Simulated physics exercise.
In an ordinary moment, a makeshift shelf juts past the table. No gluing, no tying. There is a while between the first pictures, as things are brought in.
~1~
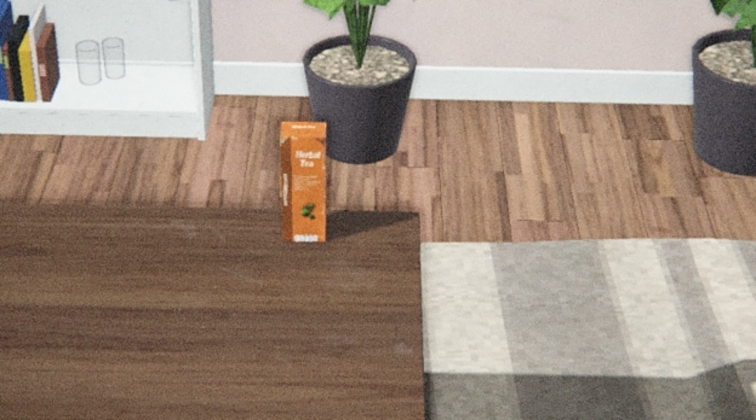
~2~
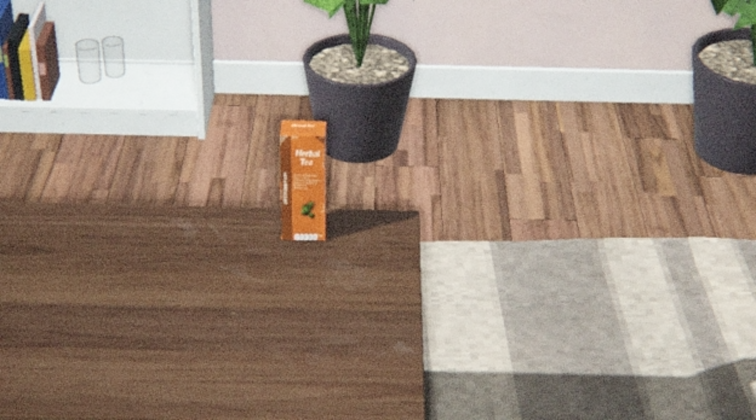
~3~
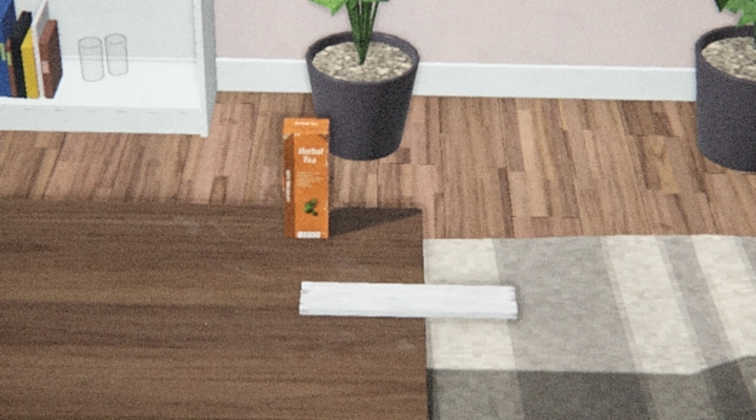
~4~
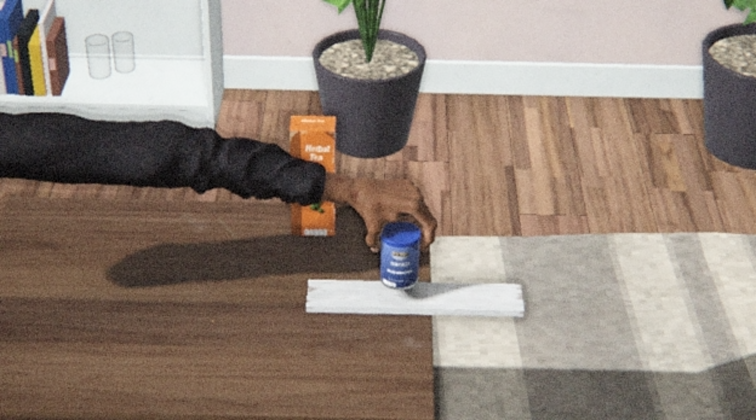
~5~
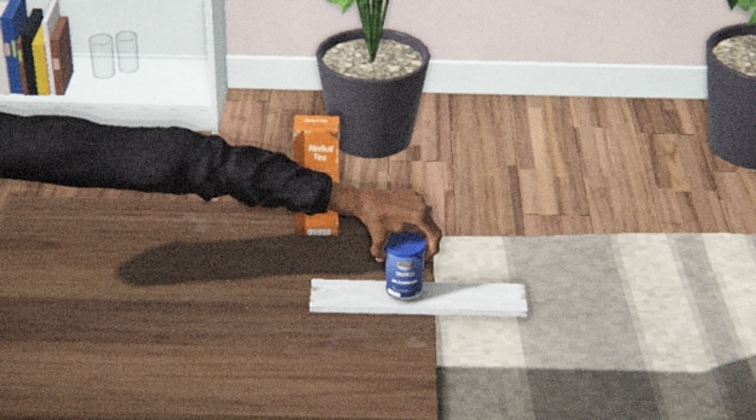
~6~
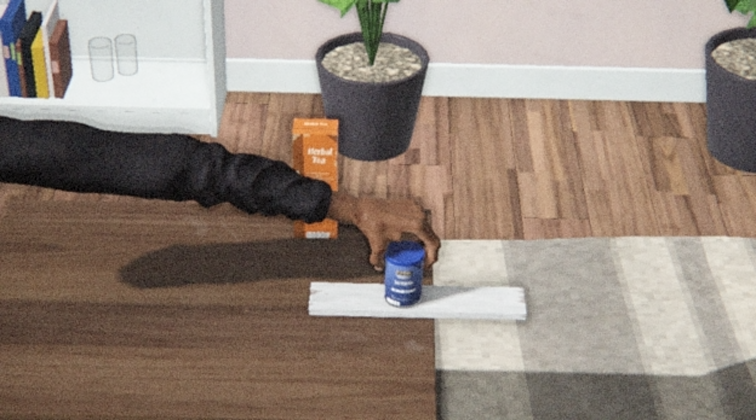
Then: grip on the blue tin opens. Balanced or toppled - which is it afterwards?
Balanced.
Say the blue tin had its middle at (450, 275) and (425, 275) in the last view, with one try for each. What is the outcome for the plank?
Try one: It stays where it is. Try two: It stays where it is.
Then, 0.20 s later than the last frame, all is still.
Then, 0.50 s later than the last frame, blue tin resting near (404, 275).
When it is over, all 3 as before. End places, in pixels of the last picture, blue tin near (404, 275). The plank stays on the table.
